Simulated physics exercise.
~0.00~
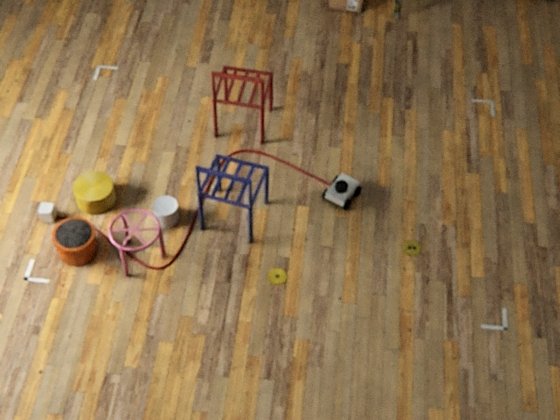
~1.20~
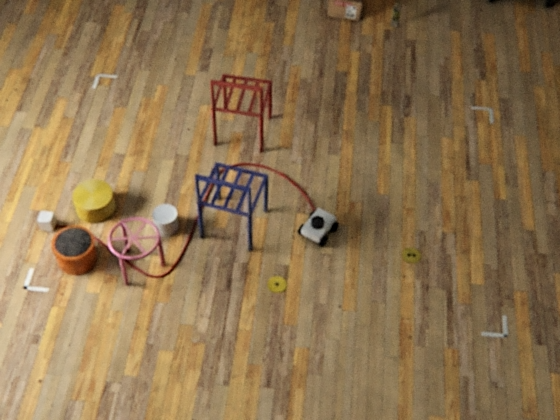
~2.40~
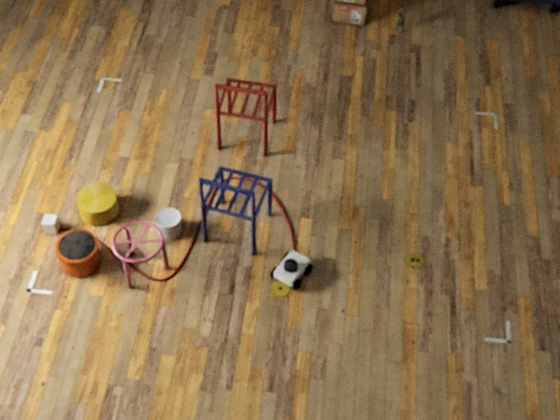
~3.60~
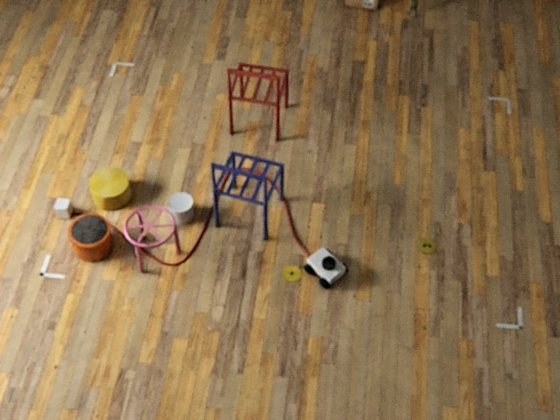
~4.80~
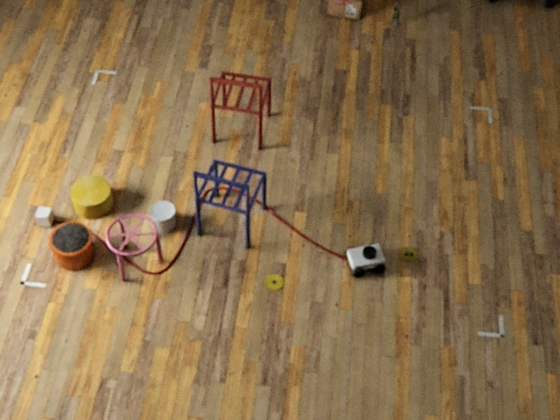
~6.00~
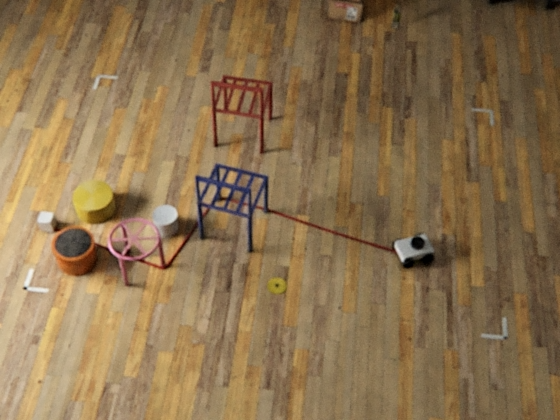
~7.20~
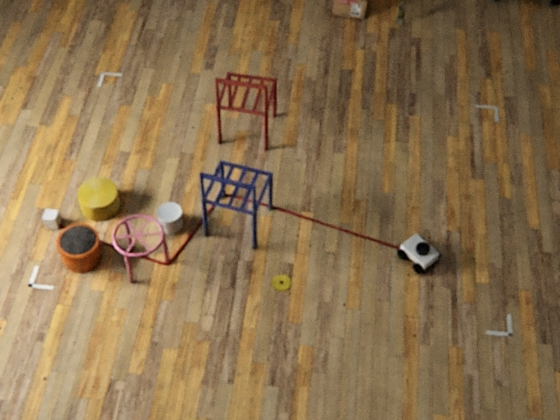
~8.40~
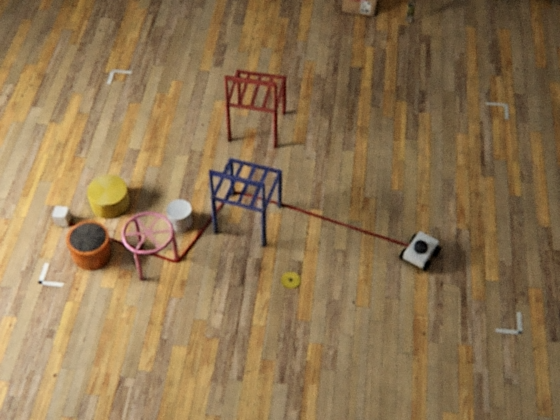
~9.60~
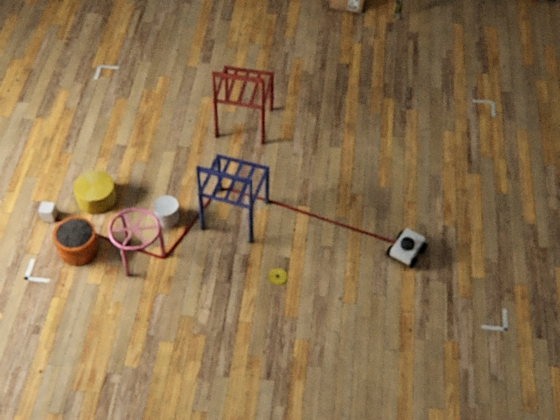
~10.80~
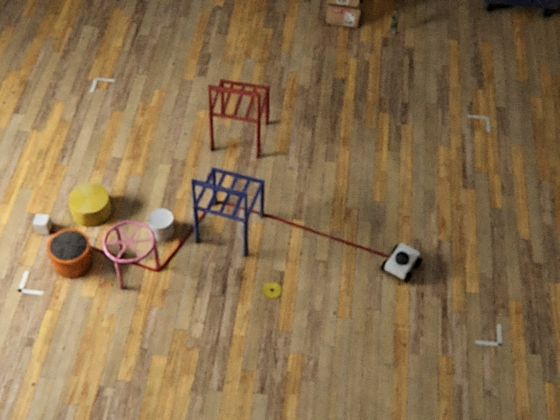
A small white cart trailing a red lead rolls down and to the left across a wooden floor, toward a yellow mark near a blue chair. The lead loops loosely past the chair and runs back by a pink stool and an orange pot, with a yellow tub and a red chair nearby. At the mark the cart turns and heads right, drawing the slack out behind it. It reaches the second yellow mark with the lead stretched nearly straight, then swivels and edges slightly back. It ends there, the blue chair and pink stool still standing essentially where they began.
